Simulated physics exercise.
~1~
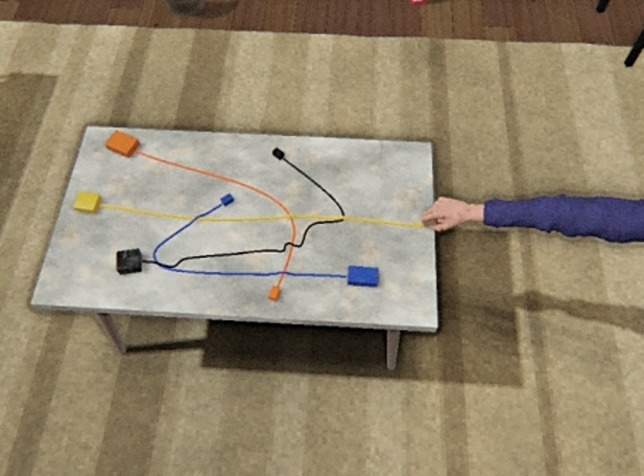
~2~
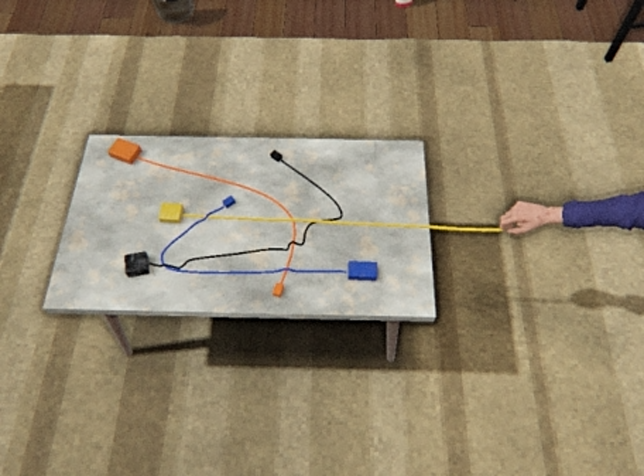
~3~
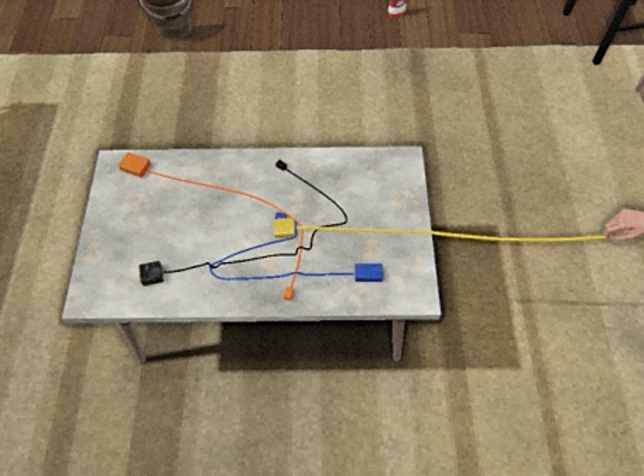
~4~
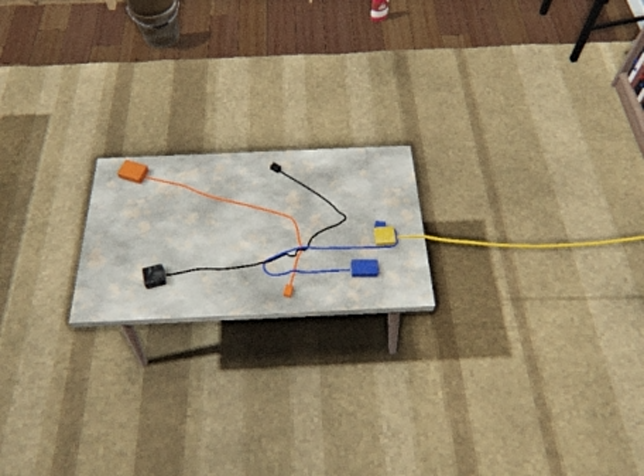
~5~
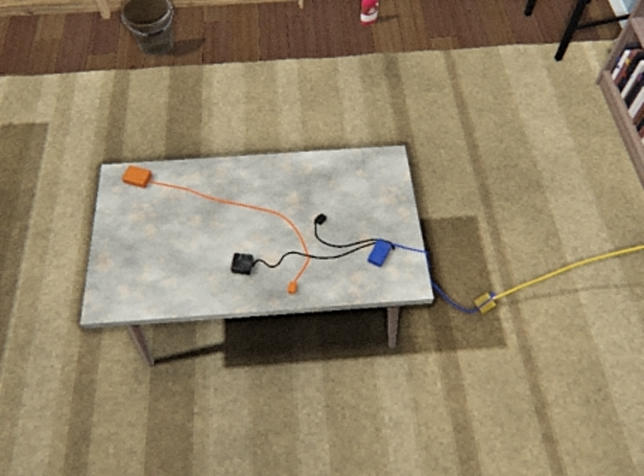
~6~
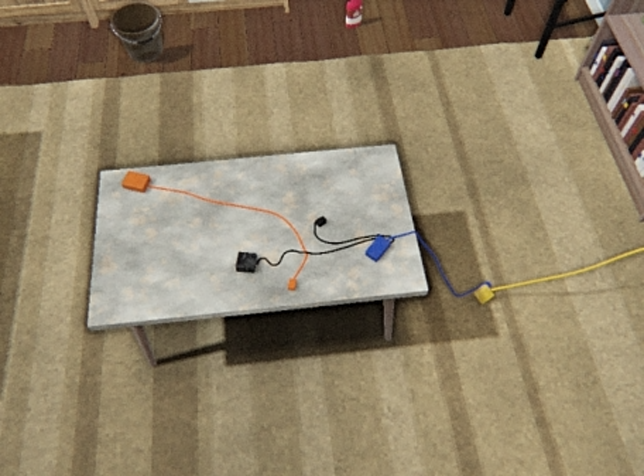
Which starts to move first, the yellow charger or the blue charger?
The yellow charger starts to move first, sliding right as the hand pulls its lead, while the blue charger only shifts later, once the yellow charger has gone over the edge.
